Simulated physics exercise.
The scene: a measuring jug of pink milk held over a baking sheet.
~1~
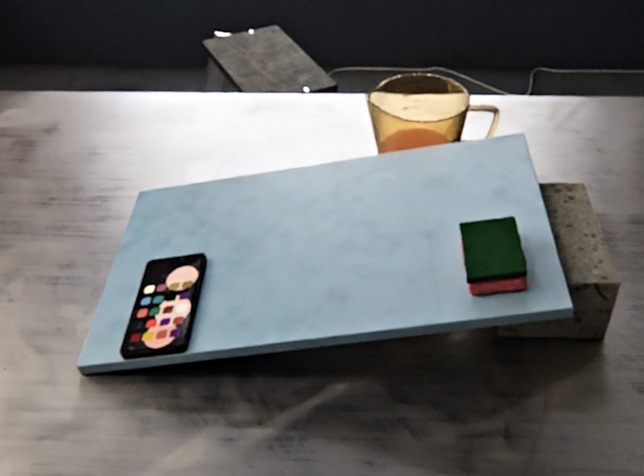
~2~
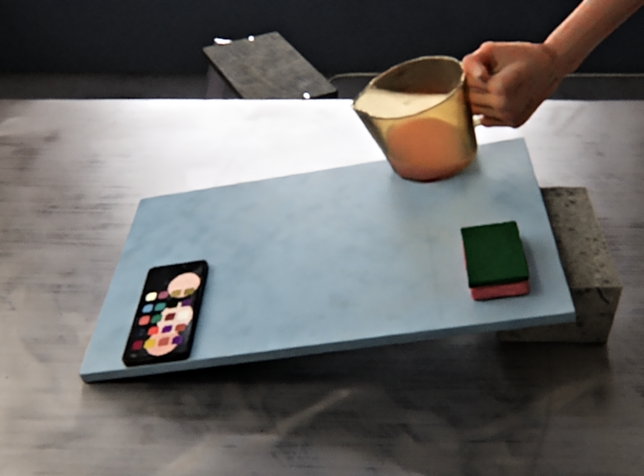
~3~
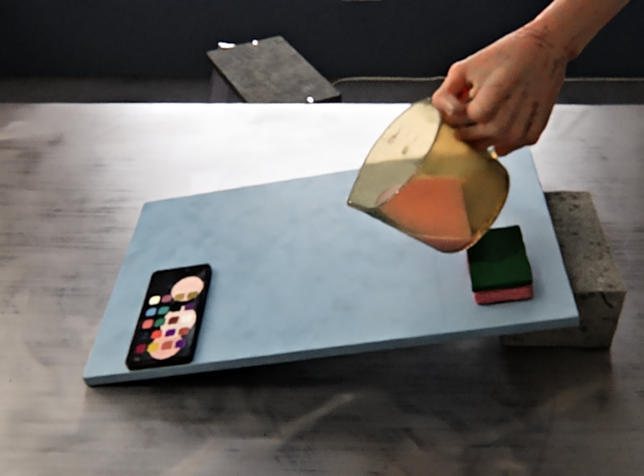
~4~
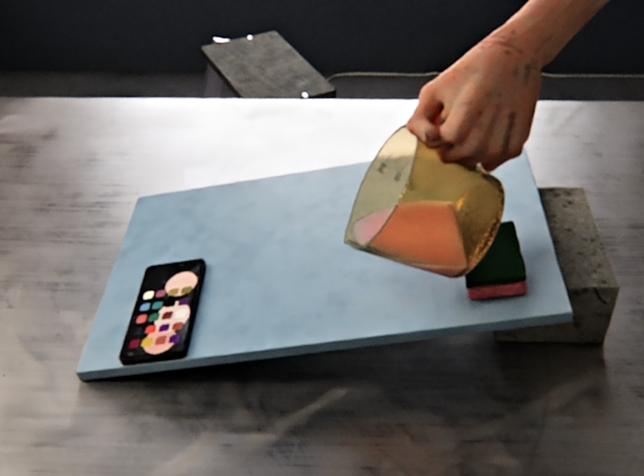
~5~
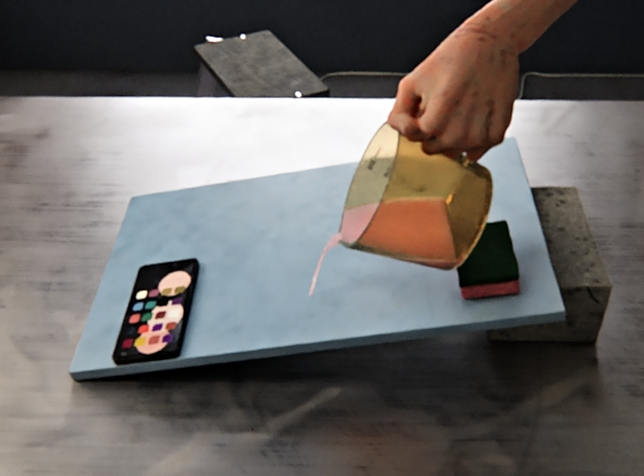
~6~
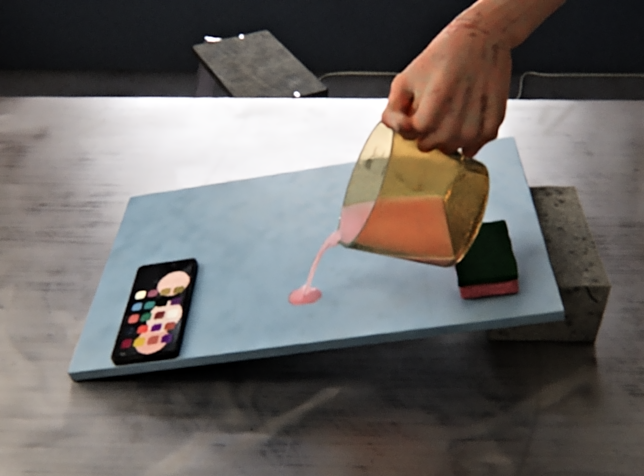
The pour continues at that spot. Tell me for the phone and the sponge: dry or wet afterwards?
Phone: Wet, sponge: Dry.
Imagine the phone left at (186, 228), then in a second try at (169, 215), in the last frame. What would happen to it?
Lab note - position 1: It avoids the spill; position 2: It avoids the spill.
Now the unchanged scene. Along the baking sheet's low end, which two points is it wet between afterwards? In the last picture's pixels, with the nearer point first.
It's wet between (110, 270) at the near end and (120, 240) at the far end.
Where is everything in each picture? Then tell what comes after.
In the first picture, the baking sheet slopes down to the left; measuring jug (419, 128) nearly empty; phone (166, 303); sponge (493, 256).
In the second picture, measuring jug nearly empty, surface at (431, 143); phone (168, 310).
In the third picture, measuring jug (432, 180) tipped 50° with all of its load; sponge (498, 265).
In the fourth picture, the baking sheet slopes down to the left; measuring jug (424, 206) tipped 60° with all of its load; phone (165, 309).
In the fifth picture, the first of it lands; measuring jug (414, 200) tipped 65° with all of its load; sponge (485, 260).
In the sixth picture, the first of it lands; measuring jug (411, 198) tipped 70° with nearly all of its load; phone (157, 309); sponge (484, 259).
Soon after, it runs down to the left; the phone is wet; the sponge is dry.
Later, it runs down to the left and off the end; the phone is wet; the sponge is dry.
In the end, it runs down to the left and off the end; the phone is wet; the sponge is dry.
